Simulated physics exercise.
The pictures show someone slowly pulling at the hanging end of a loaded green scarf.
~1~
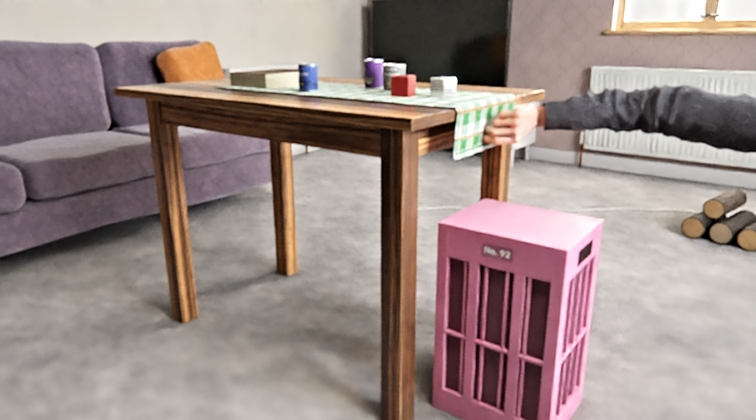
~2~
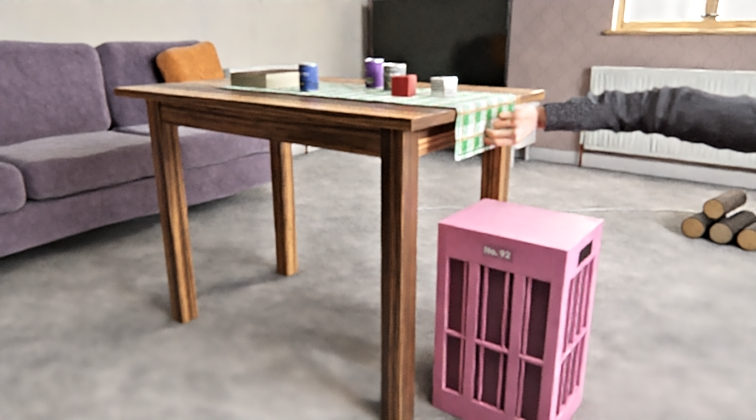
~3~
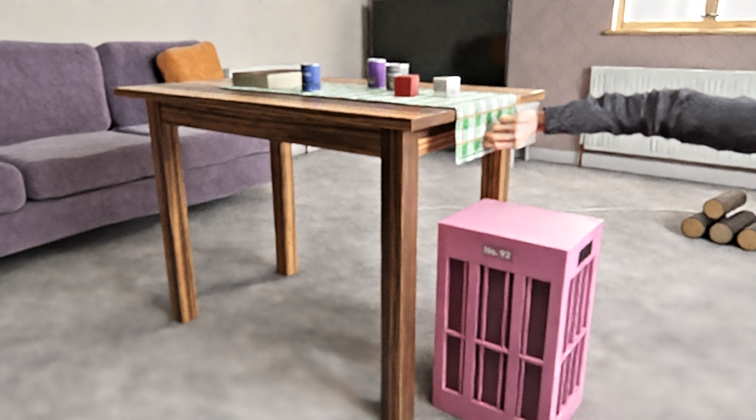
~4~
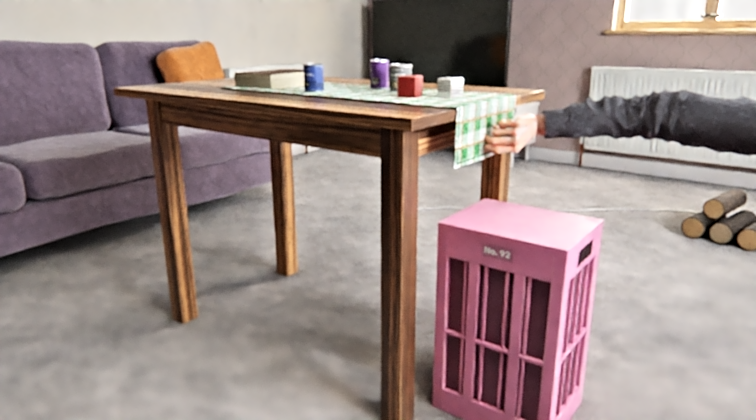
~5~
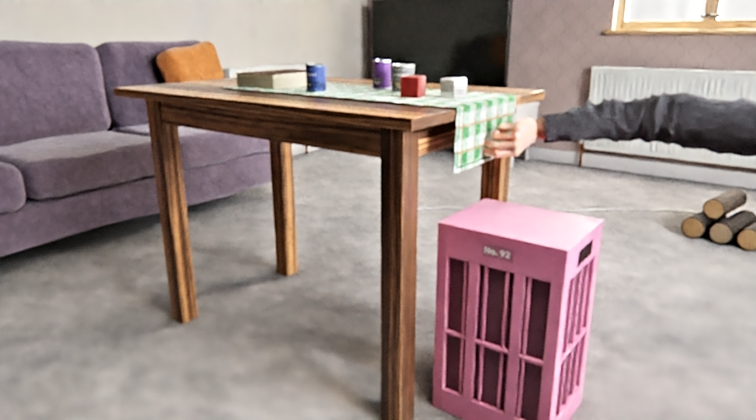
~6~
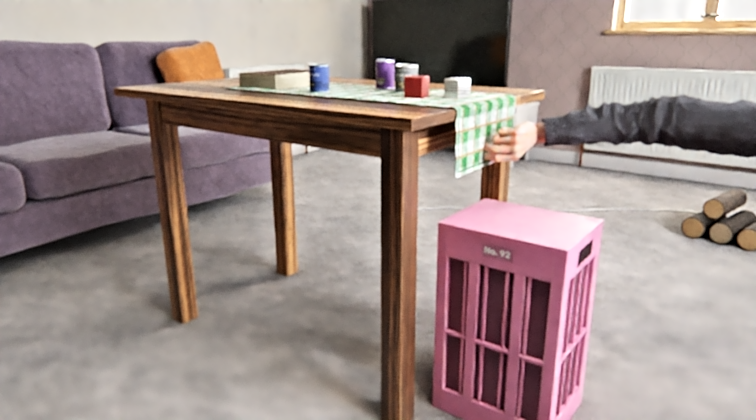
A hand slowly pulled the hanging end of a green checked cloth on a wooden table, and the cubes and cans on it shifted slightly right, above a pink crate on the floor.
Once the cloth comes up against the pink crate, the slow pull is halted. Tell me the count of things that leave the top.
The count is one.
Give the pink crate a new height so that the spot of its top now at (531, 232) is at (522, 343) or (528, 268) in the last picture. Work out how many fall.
In that case 4 and 2.
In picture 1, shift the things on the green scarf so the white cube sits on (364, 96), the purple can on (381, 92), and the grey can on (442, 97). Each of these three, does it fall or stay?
The white cube stays put, the purple can stays put, the grey can ends up off.
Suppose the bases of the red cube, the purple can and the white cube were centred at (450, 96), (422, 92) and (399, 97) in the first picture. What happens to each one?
Red cube: Off. Purple can: Still up. White cube: Still up.
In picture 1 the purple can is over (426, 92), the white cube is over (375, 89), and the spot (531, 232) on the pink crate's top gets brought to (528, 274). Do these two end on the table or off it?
Result: Purple can gone, white cube still there.
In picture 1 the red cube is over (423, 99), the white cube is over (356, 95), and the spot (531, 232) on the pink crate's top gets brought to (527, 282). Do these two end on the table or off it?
The red cube ends up off while the white cube ends up on top.
Early on, hem near (484, 194); all still up.
Midway, hem on the crate; white cube gone.
Finally, hem on the crate; white cube gone. The count of fallen things is one.
